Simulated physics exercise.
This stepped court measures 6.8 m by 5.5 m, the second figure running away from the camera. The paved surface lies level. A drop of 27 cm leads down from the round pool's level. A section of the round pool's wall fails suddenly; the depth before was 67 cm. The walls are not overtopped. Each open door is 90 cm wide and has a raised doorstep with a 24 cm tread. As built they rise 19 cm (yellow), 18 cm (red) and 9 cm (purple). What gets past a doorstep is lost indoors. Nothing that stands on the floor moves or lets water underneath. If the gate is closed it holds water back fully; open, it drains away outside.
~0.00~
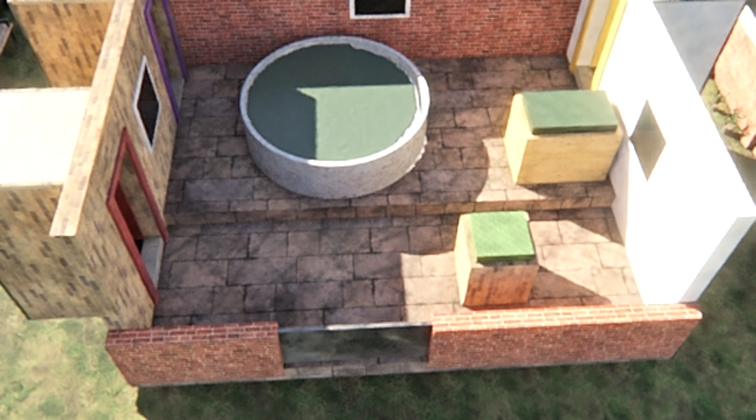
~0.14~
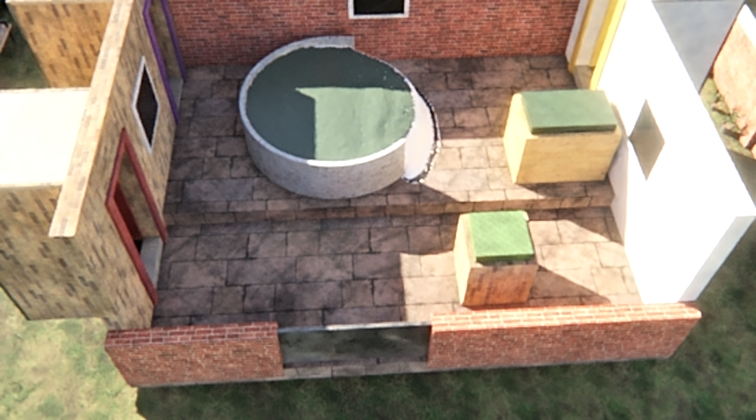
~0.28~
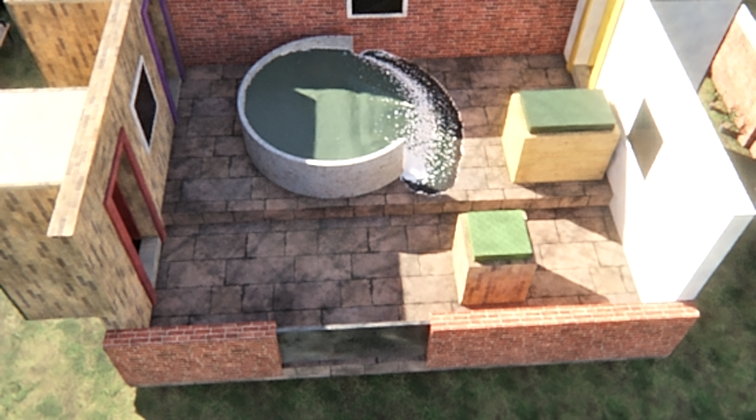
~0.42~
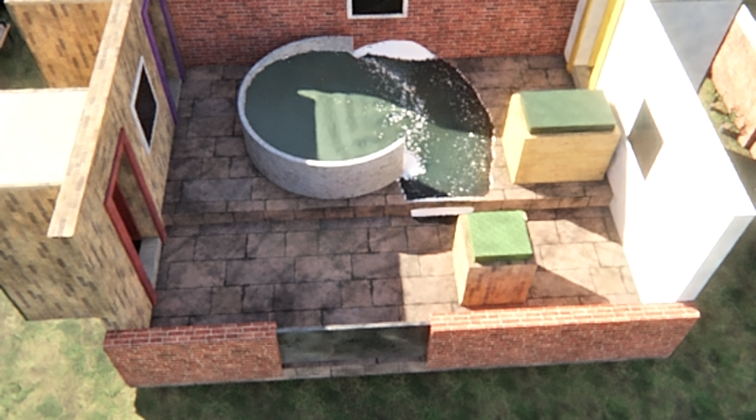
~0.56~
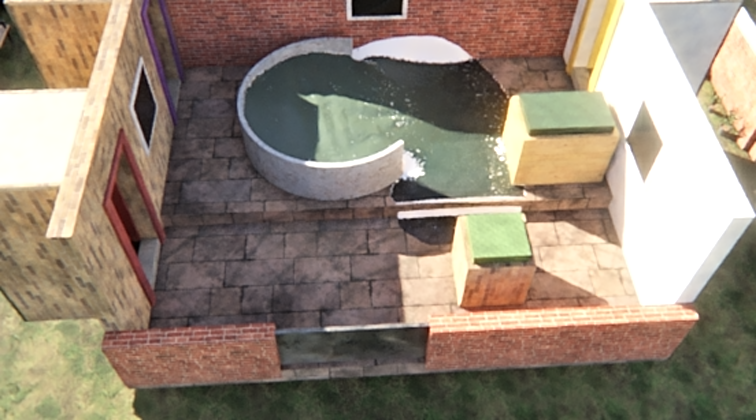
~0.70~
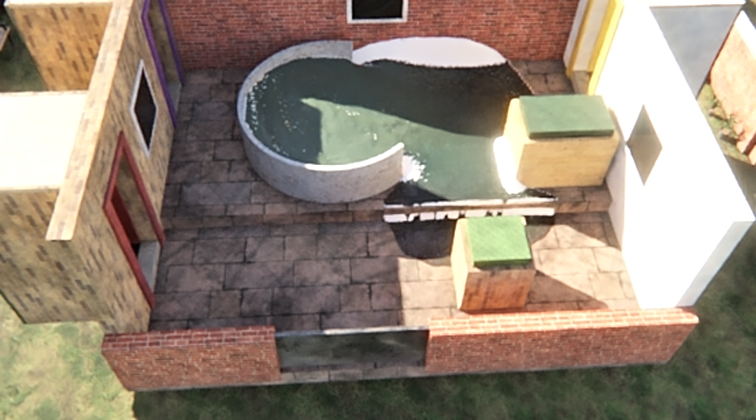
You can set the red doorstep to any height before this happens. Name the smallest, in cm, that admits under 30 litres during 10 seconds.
Close to 11.5 cm is just enough.
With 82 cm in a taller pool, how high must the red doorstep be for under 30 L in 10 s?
Then roughly 15 cm.
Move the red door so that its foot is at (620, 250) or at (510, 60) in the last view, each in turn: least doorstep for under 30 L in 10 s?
About 10.5 and 32 cm.
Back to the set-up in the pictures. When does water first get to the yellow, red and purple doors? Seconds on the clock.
Arrival: Yellow 0.9 s, red 5.0 s, purple 2.0 s.
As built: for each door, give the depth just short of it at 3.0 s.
Depths in cm: Yellow 43, red 0, purple 7.
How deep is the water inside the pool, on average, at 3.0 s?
About 17 cm.
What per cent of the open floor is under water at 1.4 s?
Some 40 per cent of it.
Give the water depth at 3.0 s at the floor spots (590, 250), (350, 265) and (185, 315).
About 7, 2 and 0 cm.
After 1.4 s water covers 40 % of the floor, deepest (50 cm) near (558, 62); it has not reached the red door.
After 3.0 s water covers 55 % of the floor, deepest (47 cm) near (585, 141); it has not reached the red door.
After 10.0 s water covers 95 % of the floor, deepest (24 cm) near (143, 363); 15 cm at the red door, 1 litre in over its 18 cm doorstep.
At the red door as built, the water arrived by 5.3 s and peaked near 20 cm at 6.4 s.
Run again over the same 10 s with other heights there, 55 litres in over 9.5 cm, 18 litres over 13 cm. The limit of 30 litres is kept from about 11.5 cm up.
